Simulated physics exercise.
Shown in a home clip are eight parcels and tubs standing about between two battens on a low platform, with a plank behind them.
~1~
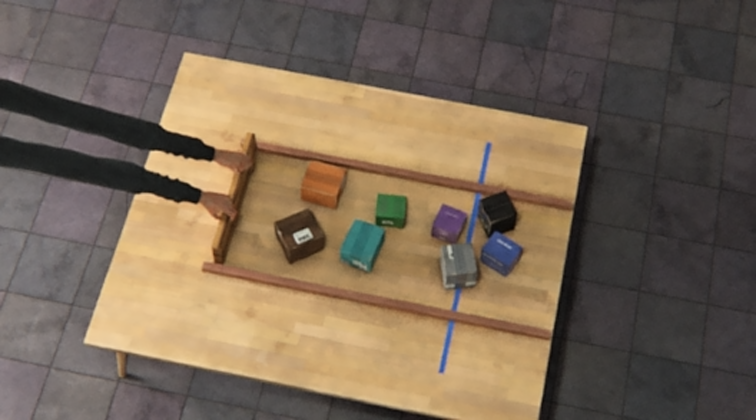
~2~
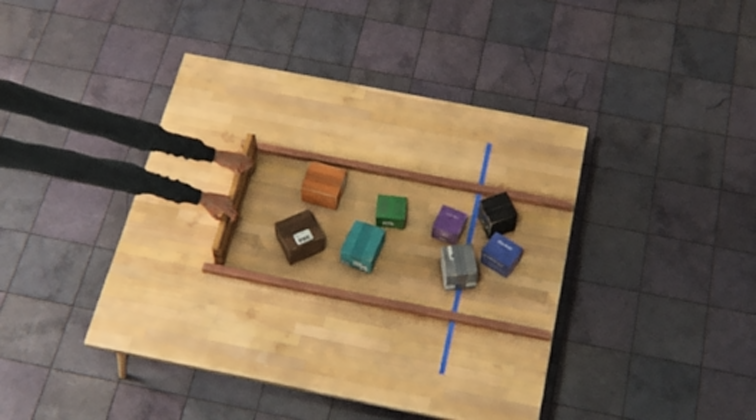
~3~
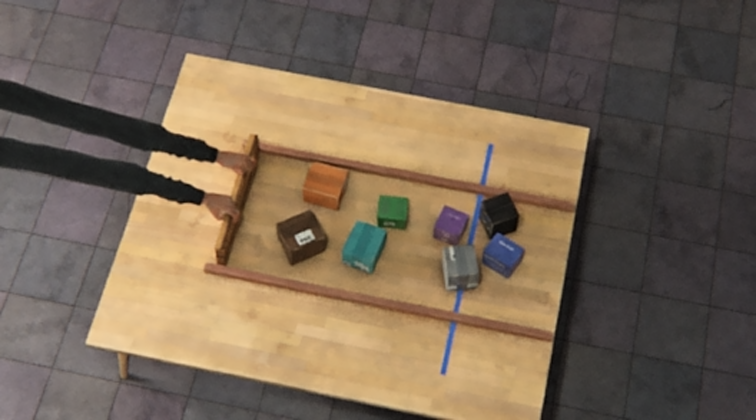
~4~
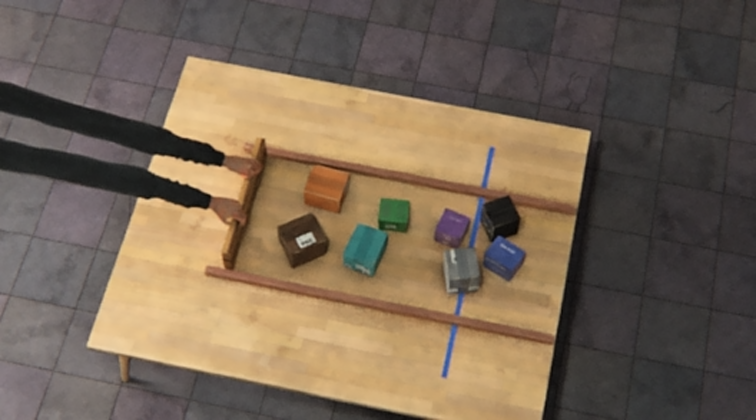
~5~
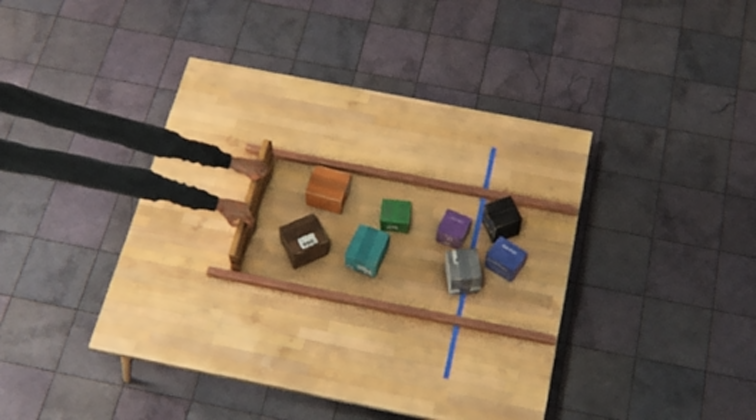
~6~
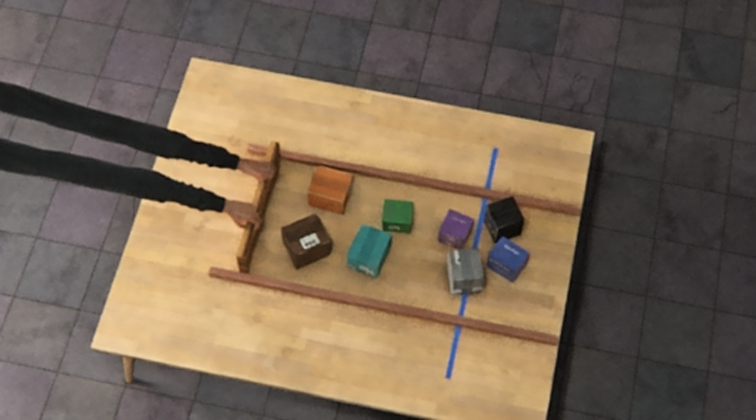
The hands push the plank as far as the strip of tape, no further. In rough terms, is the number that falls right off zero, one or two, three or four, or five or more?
It is one or two.
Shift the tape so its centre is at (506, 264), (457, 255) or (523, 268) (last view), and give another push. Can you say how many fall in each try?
In order: 3, 0 and 5.
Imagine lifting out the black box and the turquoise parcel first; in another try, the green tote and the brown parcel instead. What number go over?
Try one: 0; try two: 0.
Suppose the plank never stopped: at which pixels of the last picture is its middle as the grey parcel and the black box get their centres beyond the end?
The middle is at (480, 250) when it's the grey parcel, and at (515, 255) when it's the black box.
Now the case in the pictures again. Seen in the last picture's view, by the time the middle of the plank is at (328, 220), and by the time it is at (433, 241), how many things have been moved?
Up to then 3, and up to the other point 8.
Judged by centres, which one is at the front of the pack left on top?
It's the grey parcel that ends nearest.
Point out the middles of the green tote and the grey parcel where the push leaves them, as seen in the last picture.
The green tote at (524, 252), the grey parcel at (556, 297).
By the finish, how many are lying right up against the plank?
Well, it touches 2.
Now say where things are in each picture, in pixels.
Blue box (501, 254); black box (497, 214); grey parcel (458, 266); plank (235, 198); tape (466, 253), in the first frame.
Black box (497, 215); turquoise parcel (363, 246), in the second frame.
Grey parcel (460, 268); plank (238, 200), in the third frame.
Blue box (504, 259); purple box (452, 229), in the fourth frame.
Black box (502, 220); green tote (395, 216), in the fifth frame.
Blue box (508, 260); black box (504, 220); grey parcel (465, 272); plank (259, 207); tape (473, 258), in the sixth frame.
Soon after, none off yet; blue box at rest near (508, 260); black box at rest near (504, 220); grey parcel at rest near (465, 272).
Then, none off yet; blue box moved about its own width near (538, 266); black box moved a little near (512, 219); grey parcel moved about its own width near (514, 287).
By the end, the number that fall off is one or two; fallen, blue box.
